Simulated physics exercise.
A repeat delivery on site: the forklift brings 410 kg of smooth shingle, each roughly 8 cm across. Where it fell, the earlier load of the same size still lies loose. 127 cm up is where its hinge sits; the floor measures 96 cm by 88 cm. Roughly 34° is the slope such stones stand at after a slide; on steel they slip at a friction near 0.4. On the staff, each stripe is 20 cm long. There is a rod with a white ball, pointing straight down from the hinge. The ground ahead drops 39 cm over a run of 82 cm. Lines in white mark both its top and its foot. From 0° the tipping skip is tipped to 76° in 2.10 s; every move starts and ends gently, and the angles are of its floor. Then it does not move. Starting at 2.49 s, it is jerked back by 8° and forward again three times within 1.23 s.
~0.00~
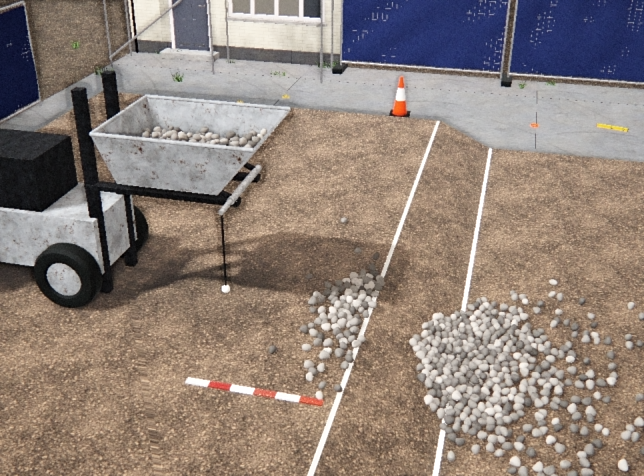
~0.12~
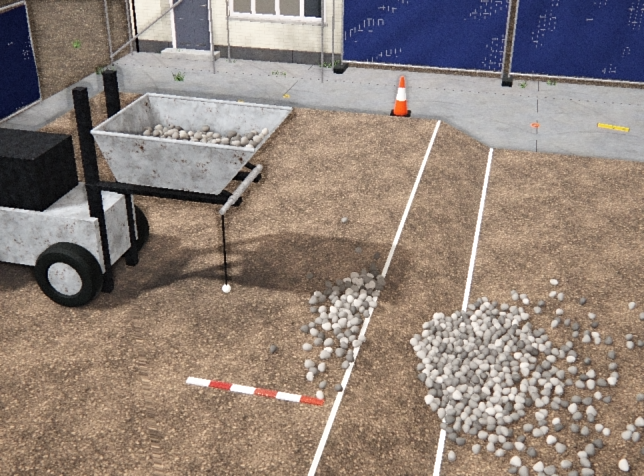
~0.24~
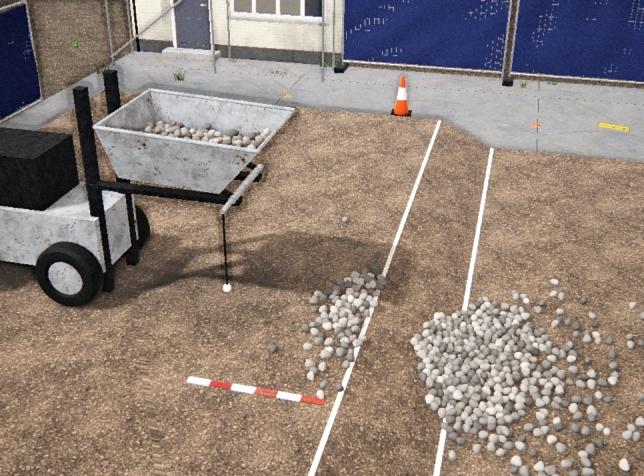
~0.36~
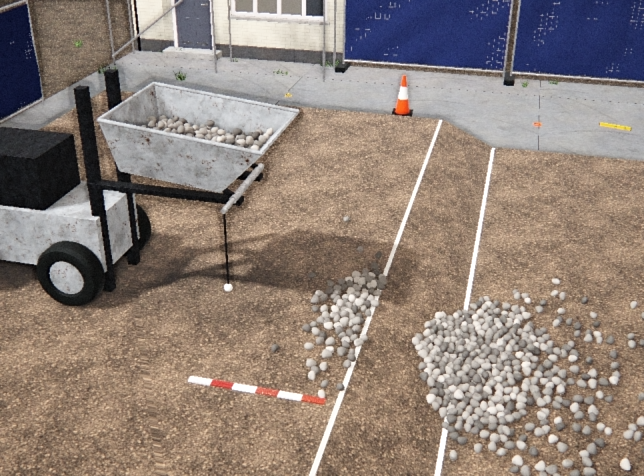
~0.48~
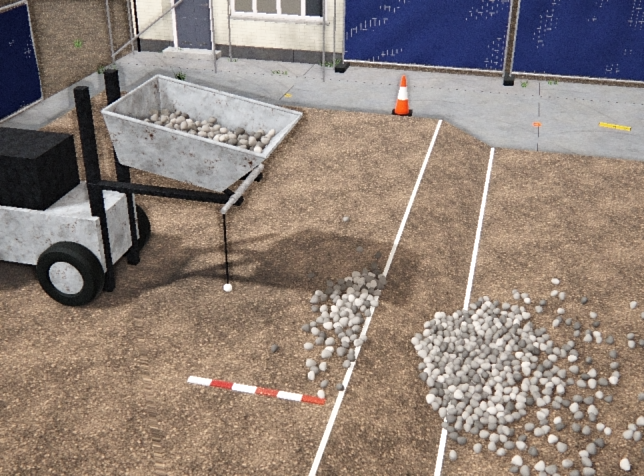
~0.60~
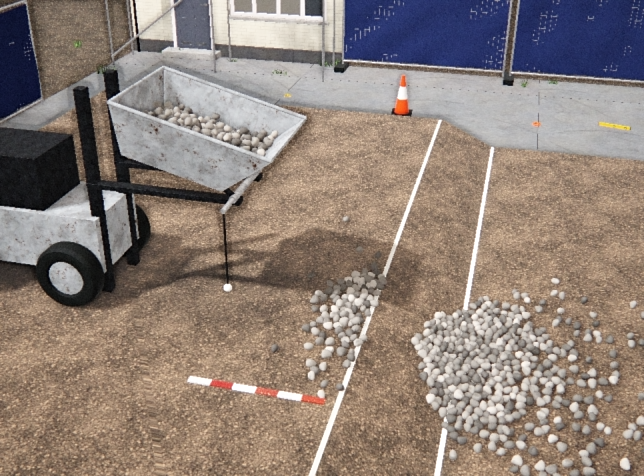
On a gravelly yard, a forklift slowly tilts a grey skip of stones toward the right.
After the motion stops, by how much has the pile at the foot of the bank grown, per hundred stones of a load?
I would say it grows by roughly 47 per cent of a load.
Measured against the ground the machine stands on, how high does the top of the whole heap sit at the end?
About 16 cm above it.
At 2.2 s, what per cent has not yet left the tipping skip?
Roughly 35 per cent remains inside.
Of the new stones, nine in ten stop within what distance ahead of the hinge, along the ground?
That's roughly 250 cm.
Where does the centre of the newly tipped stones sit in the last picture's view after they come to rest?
Around (448, 346).
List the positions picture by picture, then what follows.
The first frame shows lip at (253, 151), floor tilted 0°, highest stones at (197, 137). The earlier load is highest near (355, 299), 9 cm above ground level, 30 % on the top or the slope, 68 % at the foot of the bank.
The second frame shows lip at (255, 151), floor tilted 1°, highest stones at (199, 136); the stones move at 0.1 m/s on average.
The third frame shows lip at (258, 152), floor tilted 3°, highest stones at (200, 134); the stones move at 0.2 m/s on average.
The fourth frame shows lip at (262, 154), floor tilted 6°, highest stones at (170, 126); the stones move at 0.3 m/s on average.
The fifth frame shows lip at (266, 157), floor tilted 10°, highest stones at (165, 120); the stones move at 0.4 m/s on average.
In the sixth frame, the tipping skip is at 15°, its lip at (271, 161); the top of the load is at (165, 112); the stones move at 0.5 m/s on average.
After 1.6 s the floor is at 64°; in per cent of one load, 100 in the tipping skip, 30 on the top or the slope, 68 at the foot of the bank; the foremost stones are past the picture's edge.
After 2.2 s the floor is at 76°; in per cent of one load, 37 in the tipping skip, 94 on the top or the slope, 68 at the foot of the bank; the foremost stones are past the picture's edge.
After 4.2 s the floor is at 76°; in per cent of one load, 0 in the tipping skip, 84 on the top or the slope, 115 at the foot of the bank; the foremost stones are past the picture's edge.
After 6.8 s the floor is at 76°; in per cent of one load, 0 in the tipping skip, 84 on the top or the slope, 115 at the foot of the bank; the foremost stones are past the picture's edge. Net gain at the foot of the bank, 47.
